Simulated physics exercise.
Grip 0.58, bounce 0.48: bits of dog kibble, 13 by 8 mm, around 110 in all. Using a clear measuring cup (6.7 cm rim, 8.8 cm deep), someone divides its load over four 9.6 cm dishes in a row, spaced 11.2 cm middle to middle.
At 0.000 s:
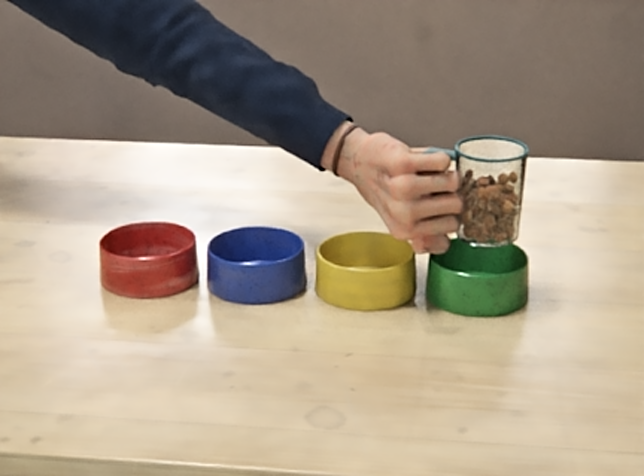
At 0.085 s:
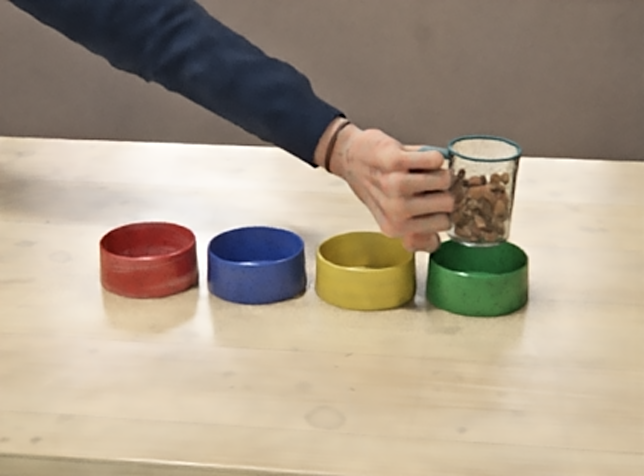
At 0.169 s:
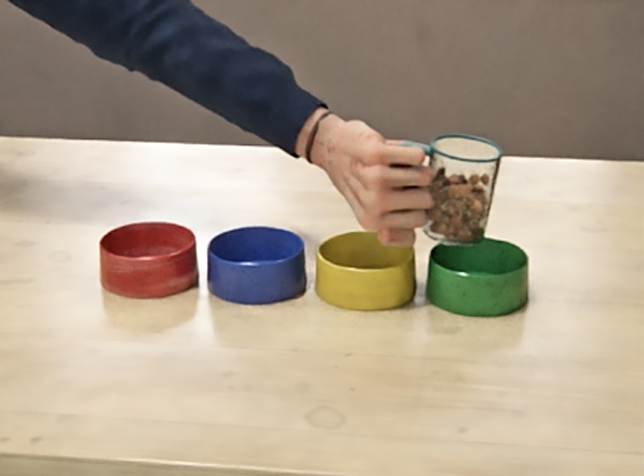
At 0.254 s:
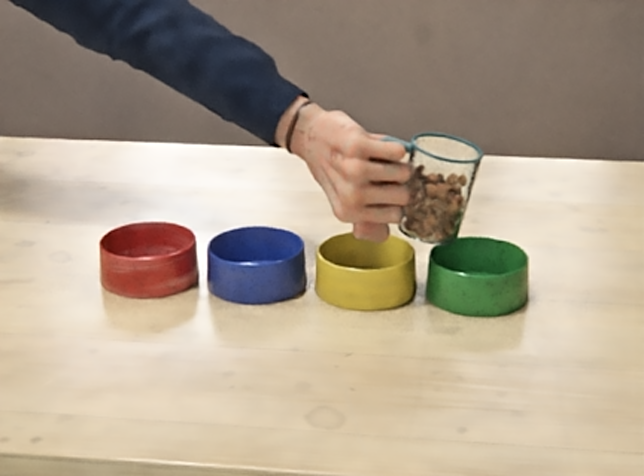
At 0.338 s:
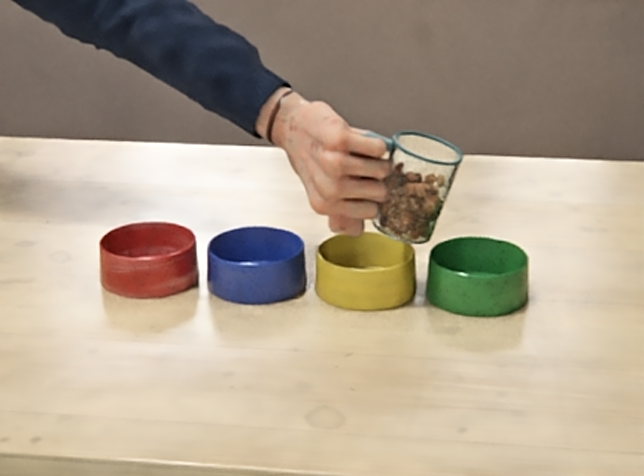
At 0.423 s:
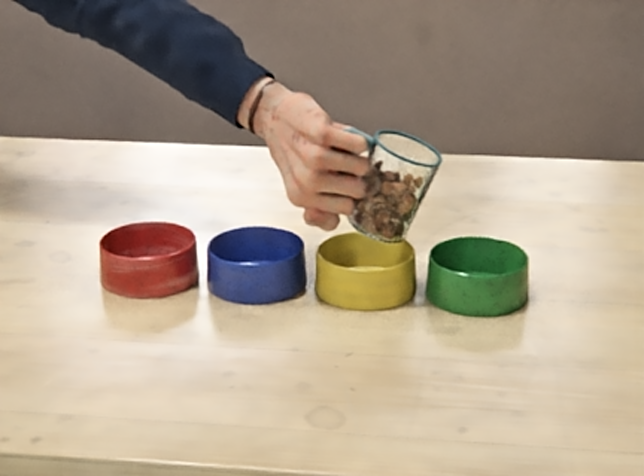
A hand holding a clear cup of brown kibble moved left from above the green dish to above the yellow one, gradually tilting the cup rightward, while the four colored dishes stayed still.
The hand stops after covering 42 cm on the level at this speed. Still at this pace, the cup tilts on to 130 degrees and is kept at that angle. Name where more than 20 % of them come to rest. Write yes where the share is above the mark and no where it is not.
Red: Yes, blue: No, green: No, yellow: No, counter: Yes.
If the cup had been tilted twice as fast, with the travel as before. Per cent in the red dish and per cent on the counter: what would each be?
Result - red dish: 40; counter: 30.
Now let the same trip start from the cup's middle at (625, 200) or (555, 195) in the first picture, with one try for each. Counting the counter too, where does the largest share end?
First try: Blue; second try: Red.
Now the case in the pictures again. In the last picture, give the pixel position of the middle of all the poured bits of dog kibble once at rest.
Look around (128, 267) in the last picture.
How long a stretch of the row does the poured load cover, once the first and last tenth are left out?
Length: About 9 cm.
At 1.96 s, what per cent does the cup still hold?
I'd put it at roughly 100 per cent.
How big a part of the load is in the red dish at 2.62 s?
Roughly 65 %.
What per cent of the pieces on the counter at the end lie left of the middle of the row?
It's close to 100 in a hundred.
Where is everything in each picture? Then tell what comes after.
Cup at (489, 192), tilt 0 degrees, lip at (527, 150), moved 0.0 cm; middle of the pieces at (492, 214); green dish at (479, 256); yellow dish at (366, 251); blue dish at (256, 245); red dish at (148, 240), in the first frame.
Cup at (481, 192), tilt 2 degrees, lip at (520, 151), moved 0.8 cm; middle of the pieces at (483, 213), in the second frame.
Cup at (460, 191), tilt 6 degrees, lip at (502, 153), moved 2.8 cm; middle of the pieces at (460, 212), in the third frame.
Cup at (437, 190), tilt 11 degrees, lip at (482, 156), moved 5.0 cm; middle of the pieces at (436, 211), in the fourth frame.
Cup at (415, 189), tilt 15 degrees, lip at (462, 158), moved 7.2 cm; middle of the pieces at (412, 210), in the fifth frame.
Cup at (392, 188), tilt 20 degrees, lip at (441, 161), moved 9.4 cm; middle of the pieces at (388, 209); green dish at (479, 256); yellow dish at (366, 251); blue dish at (256, 245); red dish at (148, 240). Its pace works out near 55 degrees a second; the hand travels 26 cm a second, in the sixth frame.
After 1.34 s, tilt 71 degrees; cup holds 100 %.
After 1.96 s, tilt 105 degrees; cup holds 100 %.
After 2.62 s, tilt 130 degrees; cup holds 0 %, red 65 %.
By 3.1 s all is still; red 65 %, blue 0 %, green 0 %, yellow 0 %, counter 35 %.
